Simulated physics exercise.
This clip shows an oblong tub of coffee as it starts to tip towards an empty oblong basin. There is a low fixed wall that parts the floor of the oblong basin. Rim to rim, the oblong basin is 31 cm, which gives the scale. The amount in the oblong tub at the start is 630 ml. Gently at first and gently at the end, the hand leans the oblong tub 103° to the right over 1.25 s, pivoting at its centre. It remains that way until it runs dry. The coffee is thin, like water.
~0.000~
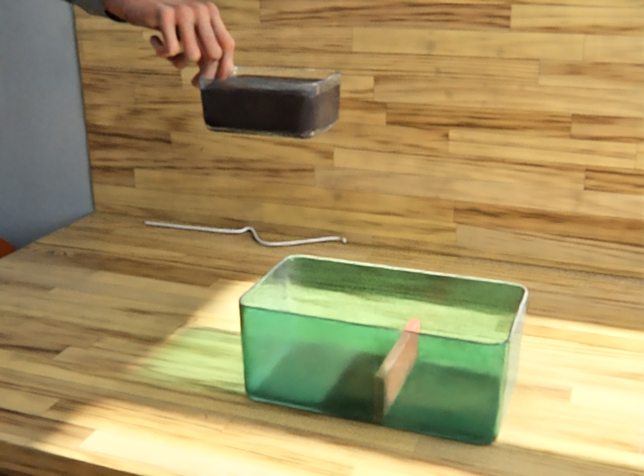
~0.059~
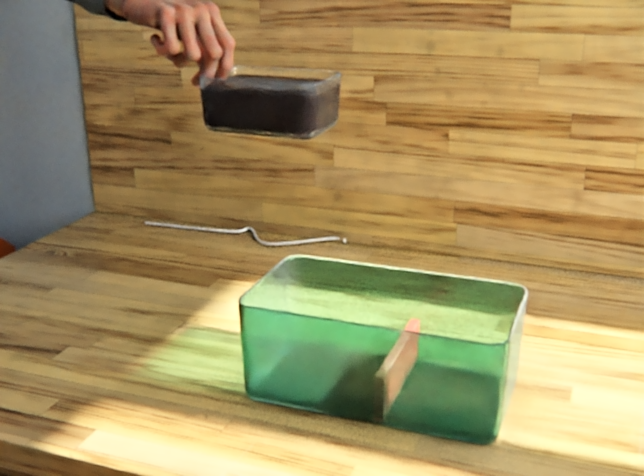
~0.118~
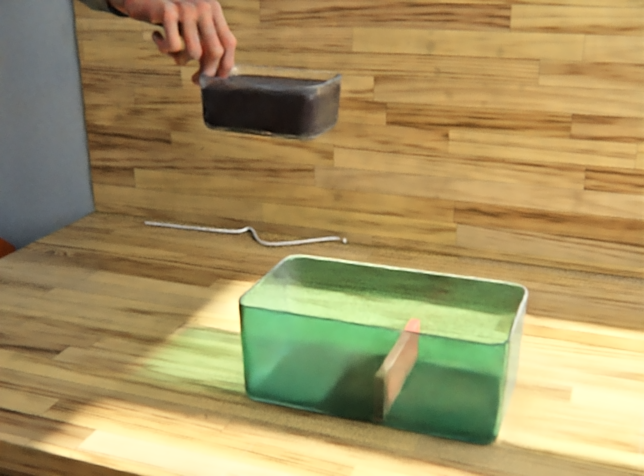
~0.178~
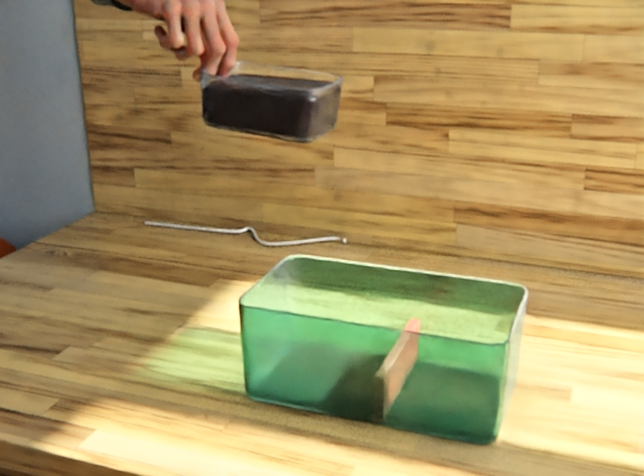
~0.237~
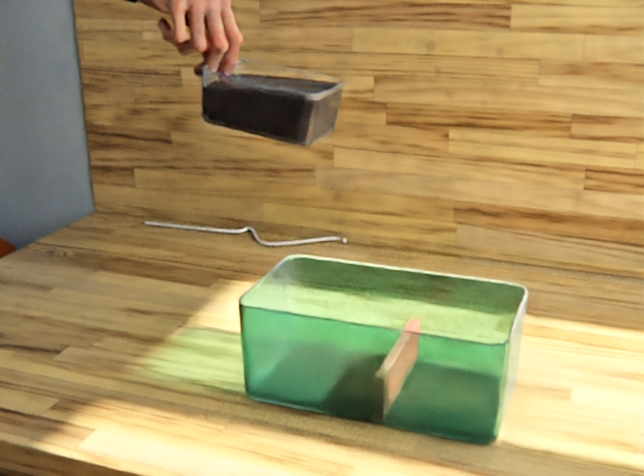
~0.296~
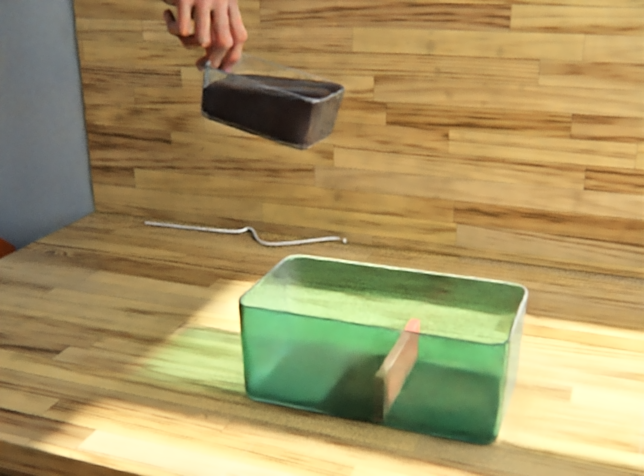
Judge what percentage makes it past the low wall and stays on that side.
Some 58 per cent makes it over and stays.
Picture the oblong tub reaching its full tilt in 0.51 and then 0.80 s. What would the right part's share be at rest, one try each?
Roughly 30 per cent the first time and 50 per cent the second.
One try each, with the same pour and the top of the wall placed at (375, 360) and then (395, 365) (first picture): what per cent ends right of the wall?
The first try gives 75 percent and the second 60 percent.
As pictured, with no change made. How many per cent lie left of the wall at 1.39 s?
Left share: Approx. 40 %.
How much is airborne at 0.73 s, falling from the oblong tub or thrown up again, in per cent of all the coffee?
Around 46 in a hundred.
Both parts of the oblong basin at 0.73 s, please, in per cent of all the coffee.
7 left and 14 right, roughly.
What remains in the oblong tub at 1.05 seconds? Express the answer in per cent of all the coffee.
What remains is about 6 percent of it all.
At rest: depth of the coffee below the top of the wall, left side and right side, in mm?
Some 50 mm on the left and 42 mm on the right.
Then, 0.73 s in, the tilt is 65° and 33 per cent is still to pour, 7 is left of the wall and 13 right of it.
Then, 1.05 s in, the tilt is 97° and 6 per cent is still to pour, 28 is left of the wall and 57 right of it.
Then, 1.39 s in, the tilt is 103° and 0 per cent is still to pour, 40 is left of the wall and 57 right of it.
Then, 1.75 s in, the tilt is 103° and 0 per cent is still to pour, 41 is left of the wall and 58 right of it.
Finally, 41 per cent lies left of the wall, 58 right of it and 2 outside.
